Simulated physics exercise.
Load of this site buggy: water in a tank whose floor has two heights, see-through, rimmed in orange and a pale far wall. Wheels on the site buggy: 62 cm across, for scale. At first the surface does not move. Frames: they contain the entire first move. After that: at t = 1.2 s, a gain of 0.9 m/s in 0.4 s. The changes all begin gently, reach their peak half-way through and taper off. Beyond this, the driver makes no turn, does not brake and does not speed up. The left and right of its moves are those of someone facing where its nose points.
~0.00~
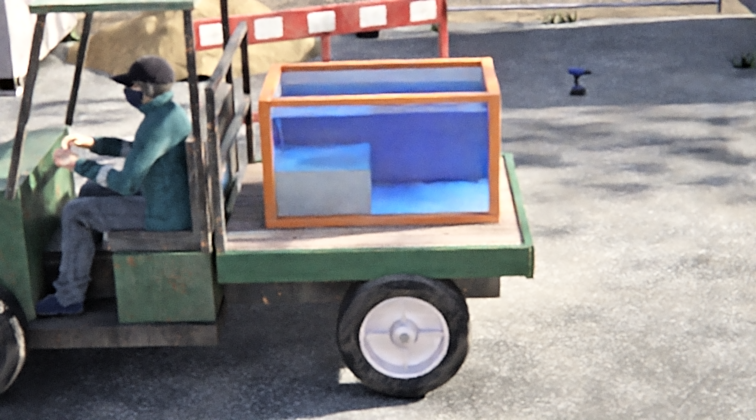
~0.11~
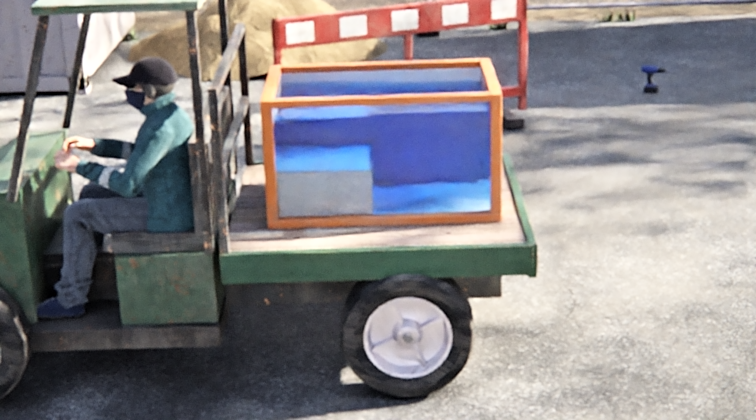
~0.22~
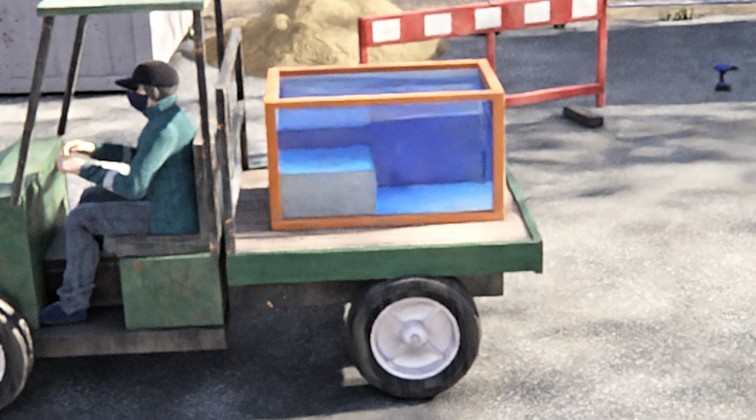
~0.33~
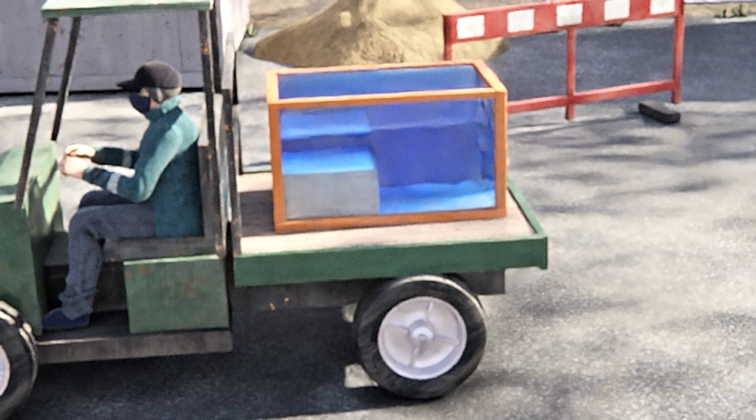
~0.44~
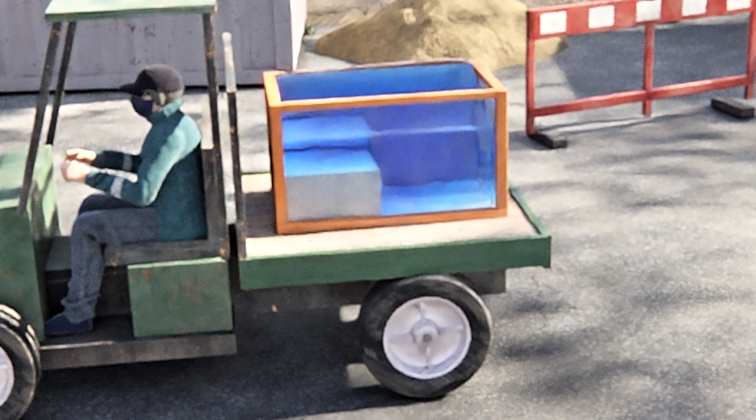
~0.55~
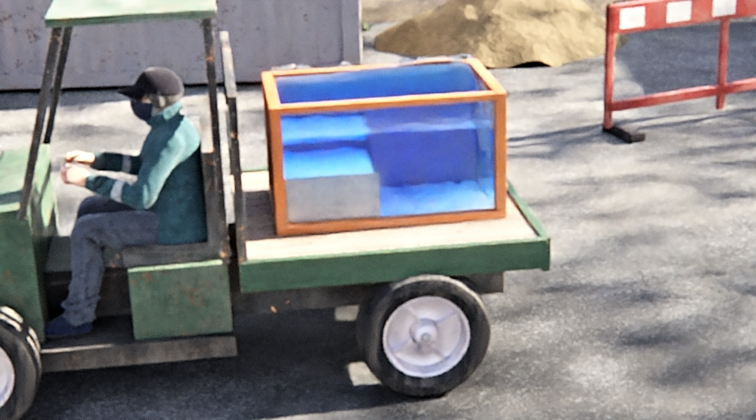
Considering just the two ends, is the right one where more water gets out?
Yes.
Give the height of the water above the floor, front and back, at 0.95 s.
Around 50 cm toward the front, with 50 cm behind.
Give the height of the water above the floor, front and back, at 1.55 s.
Height at the front is 38 cm; height at the back is 60 cm.
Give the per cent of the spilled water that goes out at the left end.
Spill fraction there: Roughly 10 per cent.
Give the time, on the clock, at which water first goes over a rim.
I'd put it close to 0.9 seconds.
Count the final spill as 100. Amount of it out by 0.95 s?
About 10 %.
By 0.95 s the surface is 50 cm up at the front and 50 cm at the back; 1 per cent is out, over the far side.
By 1.55 s the surface is 38 cm up at the front and 59 cm at the back; 1 per cent is out, over the far side.
By 2.15 s the surface is 53 cm up at the front and 43 cm at the back; 5 per cent is out, over the right end and the near side, a little elsewhere.
By 4.59 s 9 per cent is out, over the far side and the right end, a little elsewhere; the left end has passed 1 per cent and the right end 3.
